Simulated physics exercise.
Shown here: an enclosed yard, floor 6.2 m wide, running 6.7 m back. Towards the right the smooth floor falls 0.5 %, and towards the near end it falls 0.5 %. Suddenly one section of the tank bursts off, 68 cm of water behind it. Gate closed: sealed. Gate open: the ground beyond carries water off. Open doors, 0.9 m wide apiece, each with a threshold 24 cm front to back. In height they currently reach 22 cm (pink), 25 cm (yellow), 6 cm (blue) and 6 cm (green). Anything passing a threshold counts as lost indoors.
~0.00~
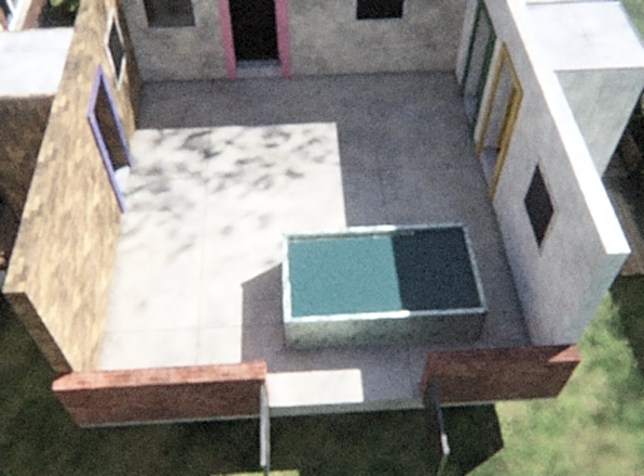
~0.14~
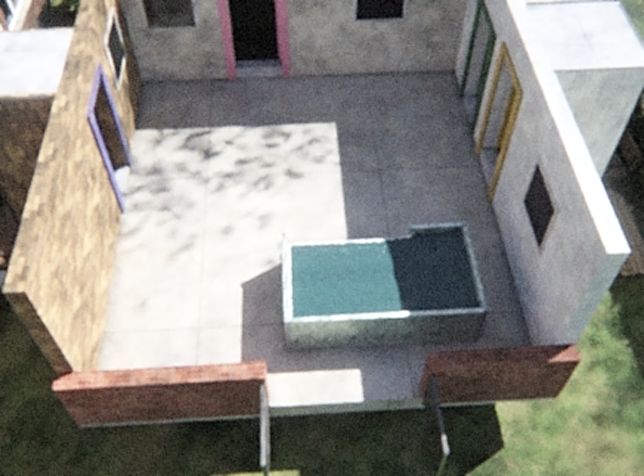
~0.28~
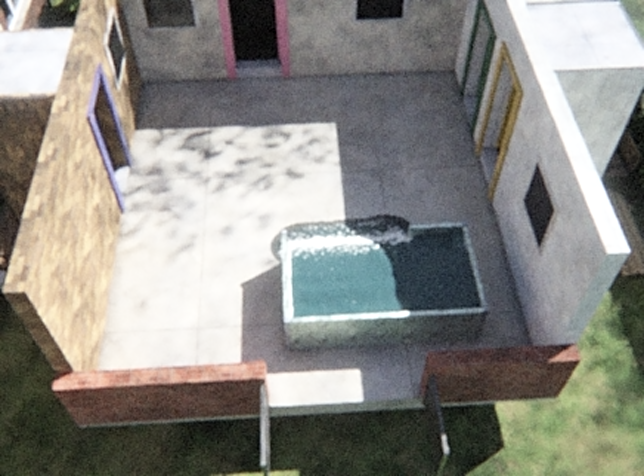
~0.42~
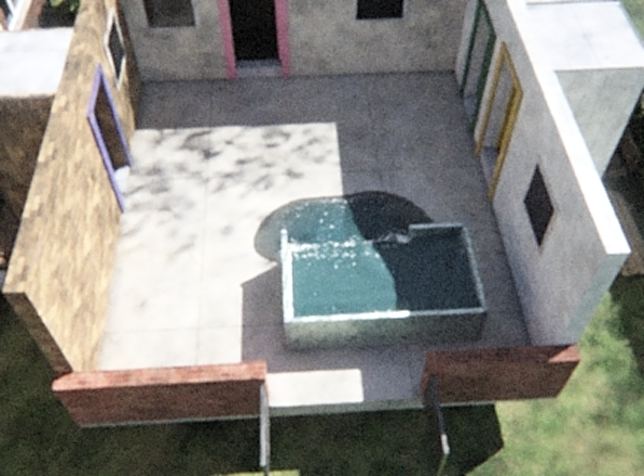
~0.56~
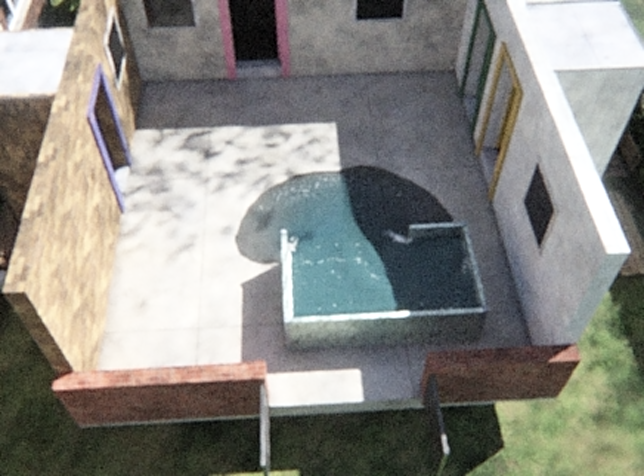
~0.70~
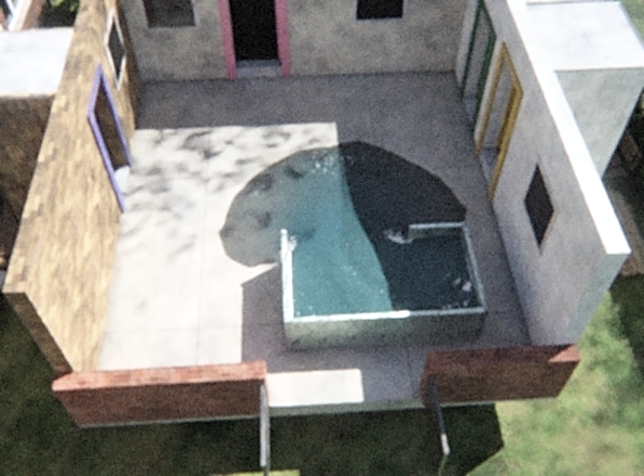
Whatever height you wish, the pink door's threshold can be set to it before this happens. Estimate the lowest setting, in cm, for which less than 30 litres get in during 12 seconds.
Around 17 cm.
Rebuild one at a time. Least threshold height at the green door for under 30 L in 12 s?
At green, about 10.0 cm.
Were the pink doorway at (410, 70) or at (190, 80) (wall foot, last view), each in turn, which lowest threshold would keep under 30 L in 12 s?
First place around 14.5 cm, second around 13.5 cm.
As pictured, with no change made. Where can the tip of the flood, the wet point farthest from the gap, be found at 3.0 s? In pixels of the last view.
Pixel close to (143, 82).
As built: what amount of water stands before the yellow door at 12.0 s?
Roughly 8.0 cm deep.
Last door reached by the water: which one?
Door: Blue.
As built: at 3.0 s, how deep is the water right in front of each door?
Lab note, cm: Pink 20; yellow 2; blue 9; green 11.
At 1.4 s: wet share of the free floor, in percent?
Approximately 45 % of it.
After 1.4 s water covers 45 % of the floor, deepest (30 cm) near (321, 251); it has not reached the pink door.
After 3.0 s water covers 60 % of the floor, deepest (40 cm) near (152, 82); 20 cm at the pink door, 6 litres in over its 22 cm threshold.
After 12.0 s water covers 100 % of the floor, deepest (13 cm) near (524, 375); 4 cm at the pink door, 7 litres in over its 22 cm threshold.
At the pink door as built, the water arrived by 1.6 s and peaked near 27 cm at 2.0 s.
With a threshold of 15.5 cm, 40 litres would have come in within the 12 s; with 20.5 cm, 11 litres. So under 30 litres takes about 17 cm.
